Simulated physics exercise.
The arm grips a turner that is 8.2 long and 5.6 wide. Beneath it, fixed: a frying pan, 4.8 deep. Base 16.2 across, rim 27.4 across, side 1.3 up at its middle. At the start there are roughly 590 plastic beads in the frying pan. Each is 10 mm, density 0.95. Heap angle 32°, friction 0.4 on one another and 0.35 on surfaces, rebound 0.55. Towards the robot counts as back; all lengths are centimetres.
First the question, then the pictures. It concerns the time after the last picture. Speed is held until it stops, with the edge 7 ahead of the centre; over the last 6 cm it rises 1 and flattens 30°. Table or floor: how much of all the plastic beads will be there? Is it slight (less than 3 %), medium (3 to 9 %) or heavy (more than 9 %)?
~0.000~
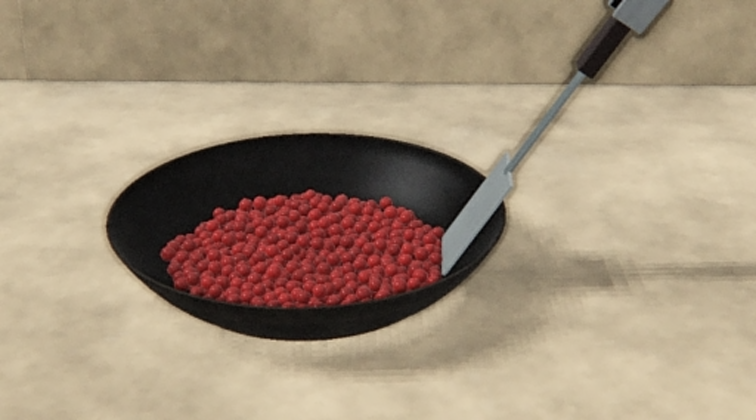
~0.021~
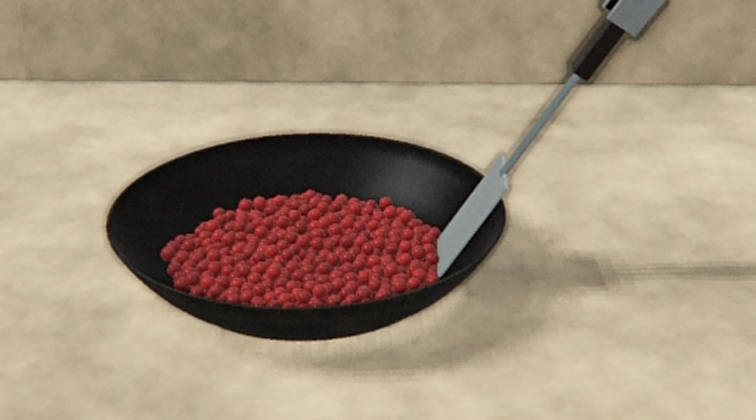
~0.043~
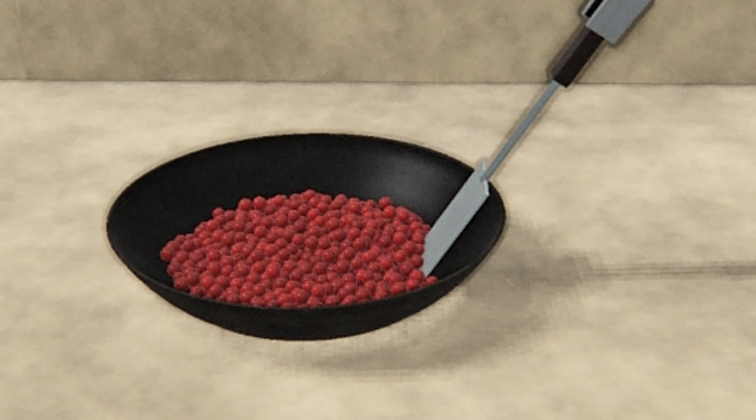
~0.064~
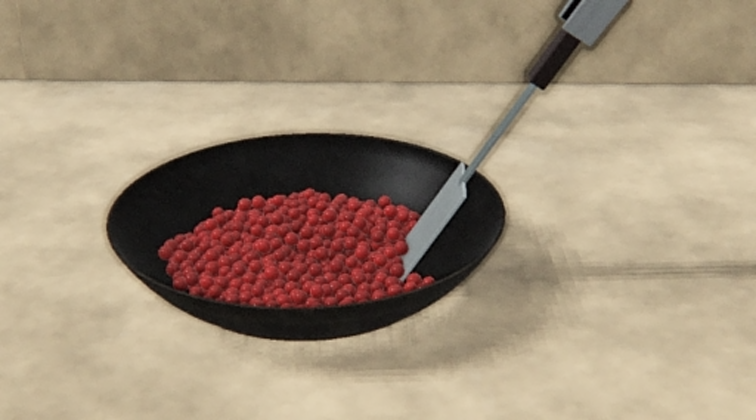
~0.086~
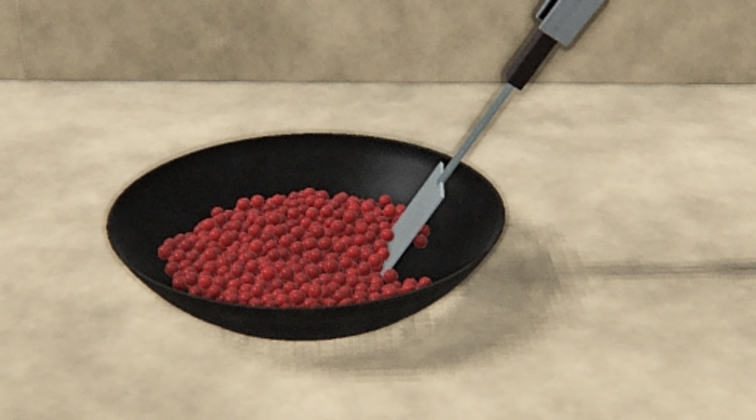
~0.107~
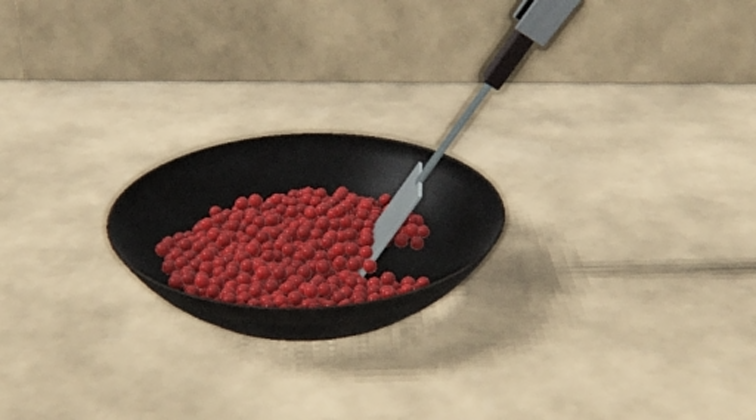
Slight.
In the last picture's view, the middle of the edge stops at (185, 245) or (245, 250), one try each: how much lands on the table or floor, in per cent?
Close to 0 and close to 0 per cent, respectively.
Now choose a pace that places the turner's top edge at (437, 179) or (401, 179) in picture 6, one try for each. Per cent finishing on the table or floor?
First try about 0 %, second try about 0 %.
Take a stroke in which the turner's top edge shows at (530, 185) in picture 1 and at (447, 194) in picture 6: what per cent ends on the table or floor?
Around 0 per cent finishes on the table or floor.
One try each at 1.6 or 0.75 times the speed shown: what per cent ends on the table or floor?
Some 0 per cent, then some 0 per cent, on the table or floor.
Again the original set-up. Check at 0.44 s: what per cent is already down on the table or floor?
Roughly 0 per cent.
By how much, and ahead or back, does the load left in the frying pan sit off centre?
I'd say it's roughly 3.5 cm toward the front.
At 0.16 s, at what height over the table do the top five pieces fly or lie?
4 cm or so.
After 0.16 s, sloping 57°, highest piece 5 above the table; 586 in the frying pan.
After 0.21 s, sloping 43°, highest piece 5 above the table; 586 in the frying pan.
After 0.44 s, sloping 27°, highest piece 5 above the table; 584 in the frying pan, 2 on the table or floor.
After 1.49 s, sloping 27°, highest piece 4 above the table; 584 in the frying pan, 2 on the table or floor.
At rest, 584 in the frying pan, 2 on the table or floor. That is 0 % on the table or floor.
